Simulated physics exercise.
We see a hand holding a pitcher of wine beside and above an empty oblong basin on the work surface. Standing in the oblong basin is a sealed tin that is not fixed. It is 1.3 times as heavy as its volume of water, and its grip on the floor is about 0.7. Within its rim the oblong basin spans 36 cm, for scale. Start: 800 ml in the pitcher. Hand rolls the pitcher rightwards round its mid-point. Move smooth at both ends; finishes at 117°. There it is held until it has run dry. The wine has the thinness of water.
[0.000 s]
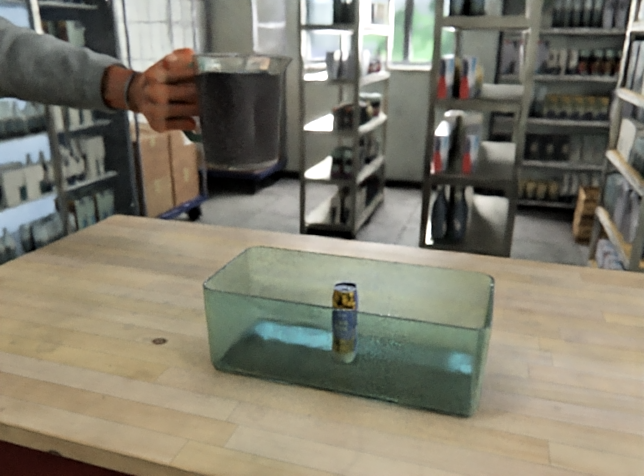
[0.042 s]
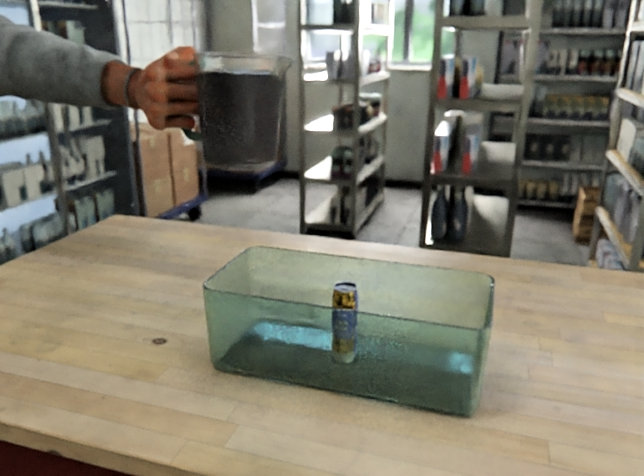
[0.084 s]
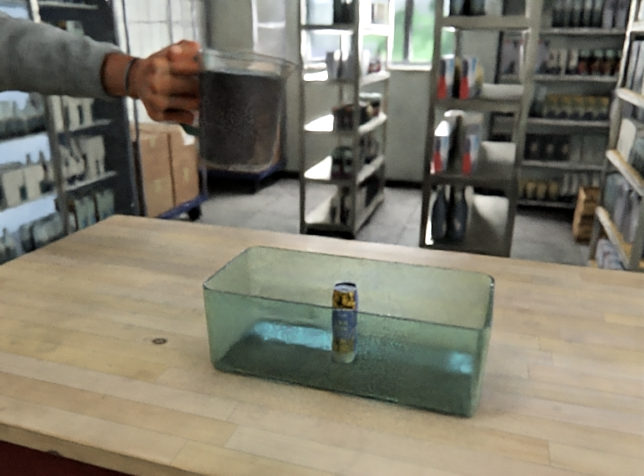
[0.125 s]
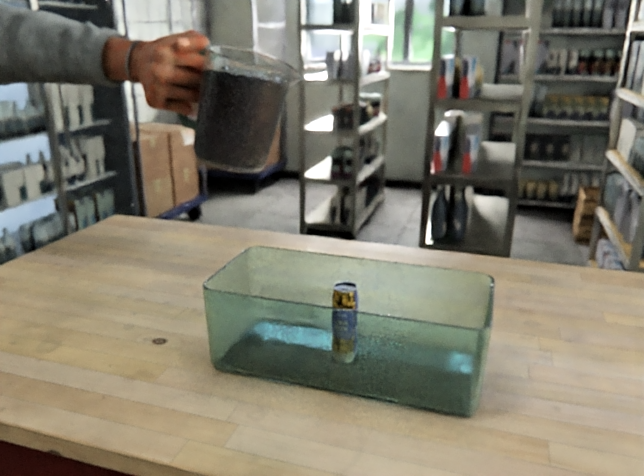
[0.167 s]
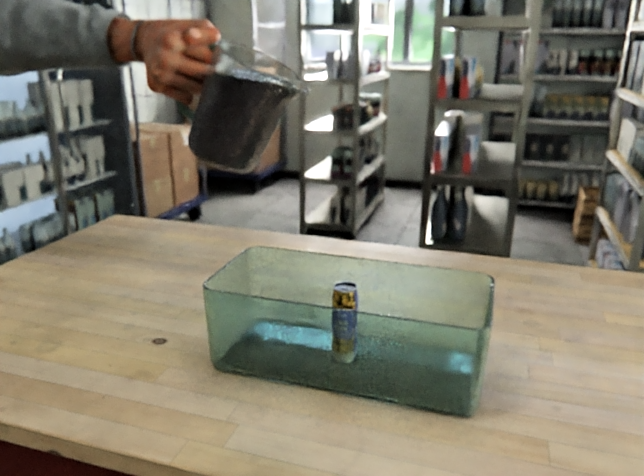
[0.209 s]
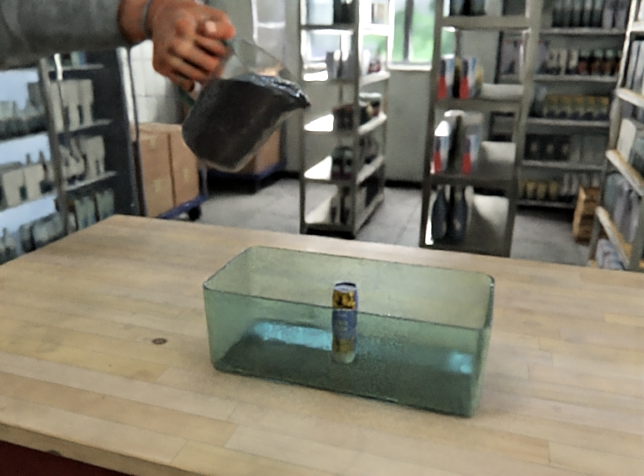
At the start, a hand holds a clear pitcher of dark liquid upright above and to the left of a greenish glass basin with a small tin standing in it. The hand then tilts the pitcher to the right, slightly at first, then steeply, and the liquid shifts toward its lip.
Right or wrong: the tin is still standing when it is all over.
Wrong, it has gone over.
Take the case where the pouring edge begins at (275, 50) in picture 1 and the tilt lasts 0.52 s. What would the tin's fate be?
Result: Tin tipped over.
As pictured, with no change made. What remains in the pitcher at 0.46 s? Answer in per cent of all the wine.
Near 46 in a hundred.
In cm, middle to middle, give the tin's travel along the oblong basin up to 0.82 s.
Close to 8 cm.
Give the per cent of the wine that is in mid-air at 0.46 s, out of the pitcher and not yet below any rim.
I'd put it at about 42 percent.
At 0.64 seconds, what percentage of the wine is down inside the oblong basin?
The fraction sits near 72 in a hundred.
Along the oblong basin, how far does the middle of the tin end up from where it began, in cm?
12.5 cm.
Then, 0.46 s in, the tilt is 111° and 46 per cent is still to pour; the tin stands where it began.
Then, 0.64 s in, the tilt is 117° and 7 per cent is still to pour; the tin stands 1 cm from where it began.
Then, 0.82 s in, the tilt is 117° and 0 per cent is still to pour; the tin leans 26°.
Then, 1.03 s in, the tilt is 117° and 0 per cent is still to pour; the tin lies on its side.
Finally, the tin lies on its side.
